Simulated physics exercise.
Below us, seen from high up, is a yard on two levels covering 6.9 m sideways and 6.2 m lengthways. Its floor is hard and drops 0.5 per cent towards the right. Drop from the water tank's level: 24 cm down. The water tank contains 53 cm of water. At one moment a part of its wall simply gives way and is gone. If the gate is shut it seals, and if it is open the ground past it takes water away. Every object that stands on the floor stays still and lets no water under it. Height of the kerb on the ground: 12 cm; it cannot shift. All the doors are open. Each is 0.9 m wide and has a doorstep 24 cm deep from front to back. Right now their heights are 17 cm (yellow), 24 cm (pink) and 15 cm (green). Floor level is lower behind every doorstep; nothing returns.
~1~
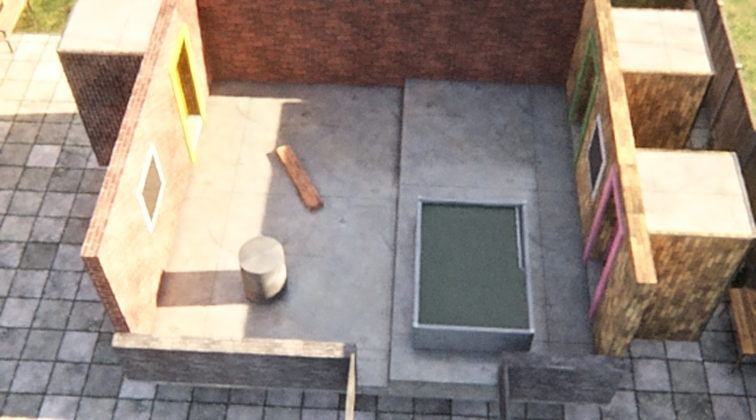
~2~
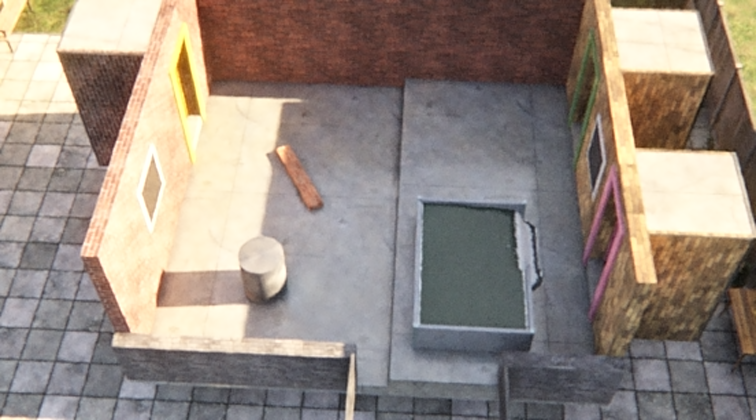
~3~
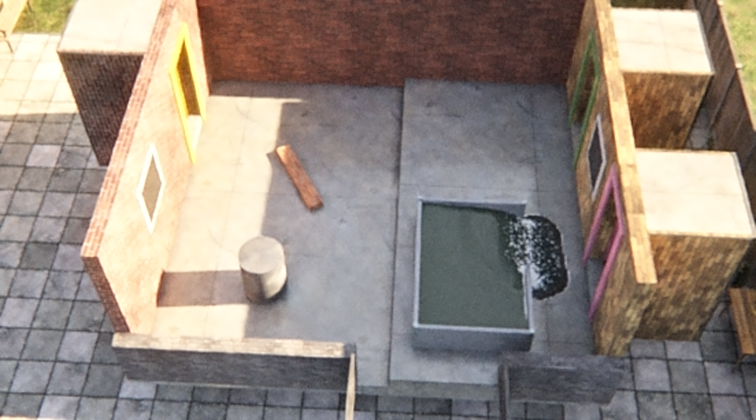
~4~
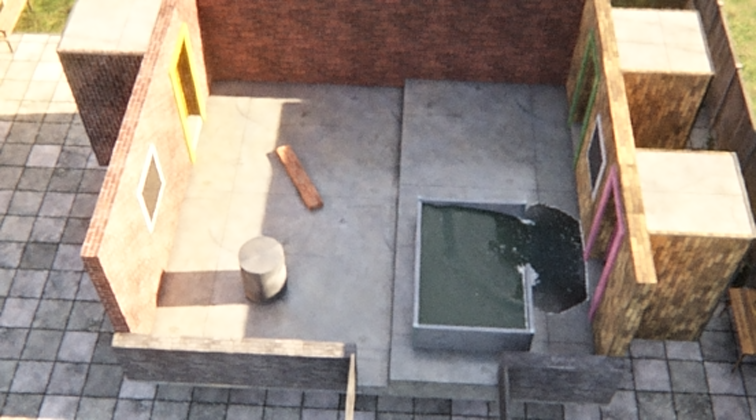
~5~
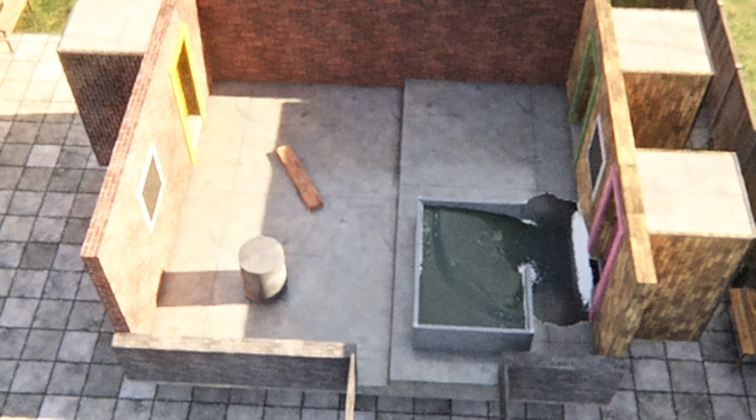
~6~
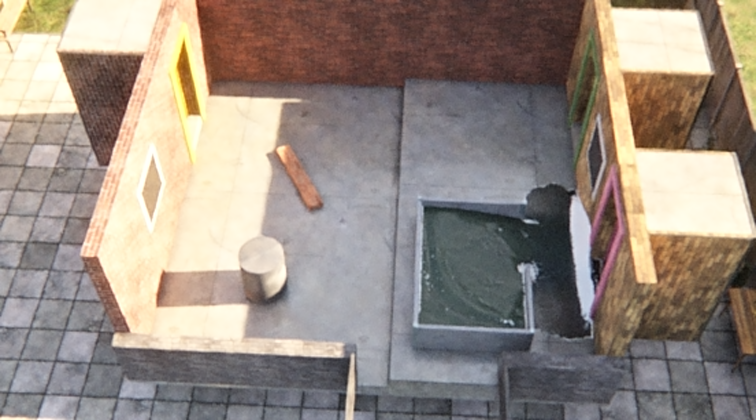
To begin with, dark water sits still in a rectangular tank at the right of a brick-walled yard, near a cylinder and a plank. Part of the tank's right side disappears and water pours out, foaming, then spreads across the floor to the right-hand wall by the pink door as the tank's level sinks slightly.
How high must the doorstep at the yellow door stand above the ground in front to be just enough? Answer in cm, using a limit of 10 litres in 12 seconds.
6 cm.
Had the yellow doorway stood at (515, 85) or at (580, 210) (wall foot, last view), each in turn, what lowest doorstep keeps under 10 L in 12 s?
About 18 cm, then about 28 cm.
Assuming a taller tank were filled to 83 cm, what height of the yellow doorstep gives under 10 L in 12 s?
Roughly 12.0 centimetres.
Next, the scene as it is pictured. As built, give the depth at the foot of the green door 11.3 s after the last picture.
About 5.0 centimetres deep.
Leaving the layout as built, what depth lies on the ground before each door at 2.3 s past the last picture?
In cm - yellow: 0, pink: 22, green: 8.
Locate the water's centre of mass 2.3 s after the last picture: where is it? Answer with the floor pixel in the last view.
At about (510, 247).
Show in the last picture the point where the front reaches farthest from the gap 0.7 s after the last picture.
Close to pixel (570, 136).
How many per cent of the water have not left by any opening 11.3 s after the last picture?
Share still there: Approx. 88 percent.
Then, 0.7 s after the last picture water covers 10 % of the floor, deepest (42 cm) near (571, 247); it has not reached the yellow door.
Then, 2.3 s after the last picture water covers 30 % of the floor, deepest (30 cm) near (595, 375); it has not reached the yellow door.
Then, 11.3 s after the last picture water covers 95 % of the floor, deepest (10 cm) near (595, 375); 6 cm at the yellow door, 0 litres in over its 17 cm doorstep.
At the yellow door as built, the water peaked near 9 cm, 6.7 s after the last picture.
With a doorstep of 5 cm, 19 litres would have come in within the 12 s; with 6.5 cm, 5 litres. So under 10 litres takes about 6 cm.
